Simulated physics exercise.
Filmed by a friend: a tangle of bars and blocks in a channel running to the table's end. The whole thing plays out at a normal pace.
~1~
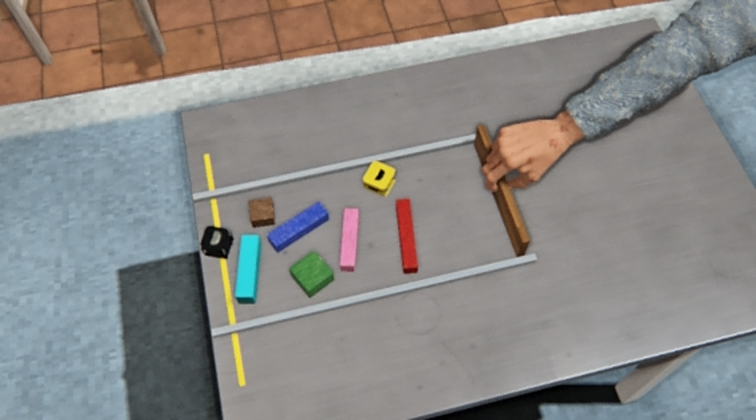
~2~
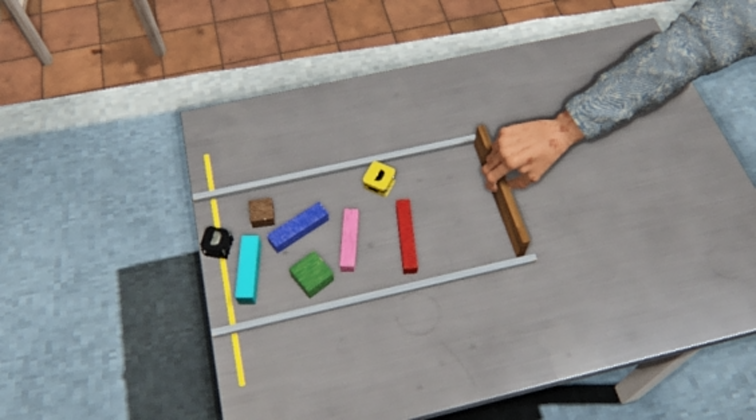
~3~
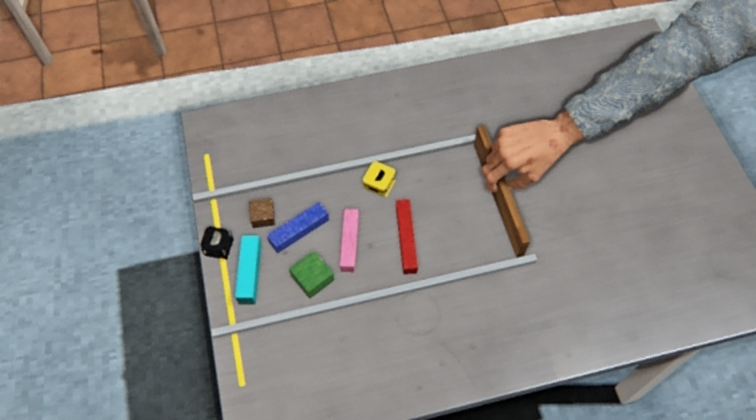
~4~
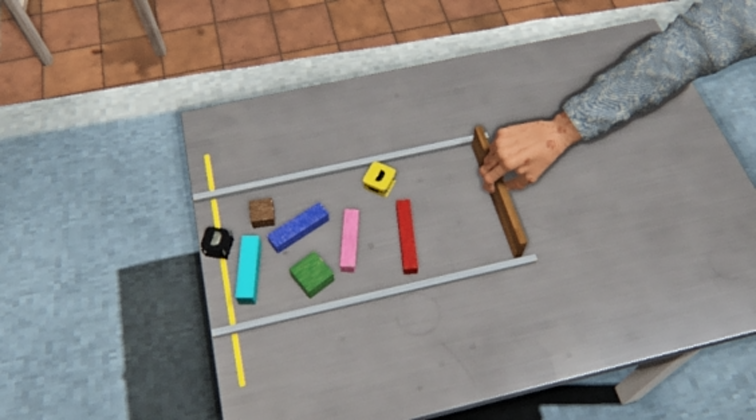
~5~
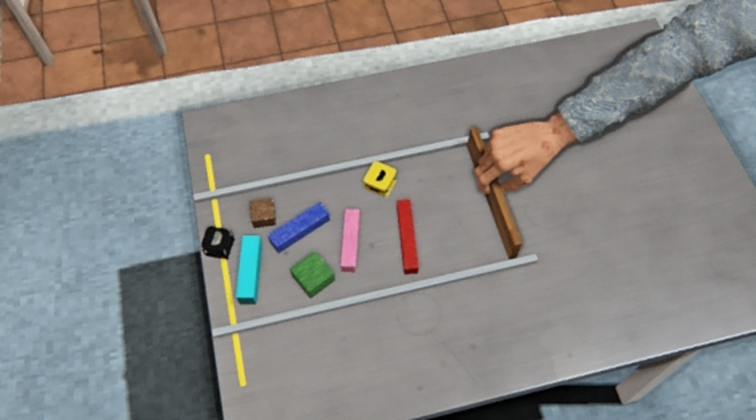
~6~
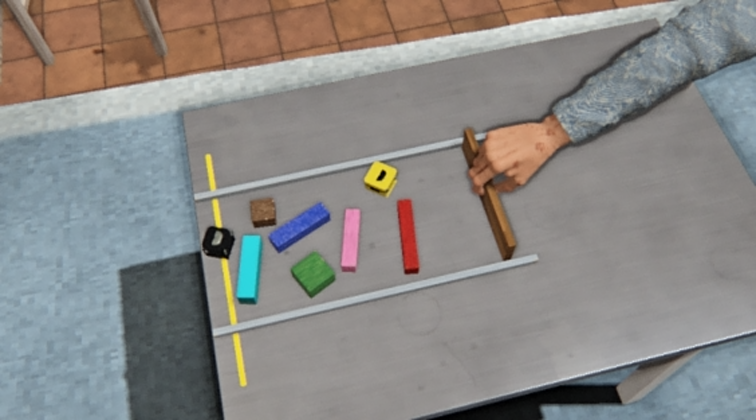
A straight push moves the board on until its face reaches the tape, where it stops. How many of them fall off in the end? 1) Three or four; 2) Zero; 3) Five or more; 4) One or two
The answer is 3.
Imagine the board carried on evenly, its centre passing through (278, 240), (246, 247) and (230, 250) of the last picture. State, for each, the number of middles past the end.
By position: 0 / 2 / 5.
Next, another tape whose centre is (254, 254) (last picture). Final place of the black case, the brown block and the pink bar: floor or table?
The black case: It is gone. The brown block: It is still there. The pink bar: It is still there.
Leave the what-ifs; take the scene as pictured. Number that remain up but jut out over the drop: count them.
I count 2 overhanging.
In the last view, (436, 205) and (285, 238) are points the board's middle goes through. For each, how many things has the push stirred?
So 0, and at the other place 8.
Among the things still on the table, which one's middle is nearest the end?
Answer - the pink bar.
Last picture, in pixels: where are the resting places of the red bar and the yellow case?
The red bar finishes at (219, 279); the yellow case finishes at (204, 220).
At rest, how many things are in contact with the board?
2.
A little later, none off yet; black case at rest near (218, 243); turquoise stick at rest near (250, 270); brown block at rest near (264, 213).
Next, none off yet; black case at rest near (218, 243); turquoise stick at rest near (244, 270); brown block at rest near (264, 213).
Later still, none off yet; black case tilted a little near (189, 244); turquoise stick shifted about its own width near (202, 280); brown block shifted well along near (219, 209).
When it is over, the number that fall off is five or more; down, green block, blue bar, brown block, turquoise stick and black case.
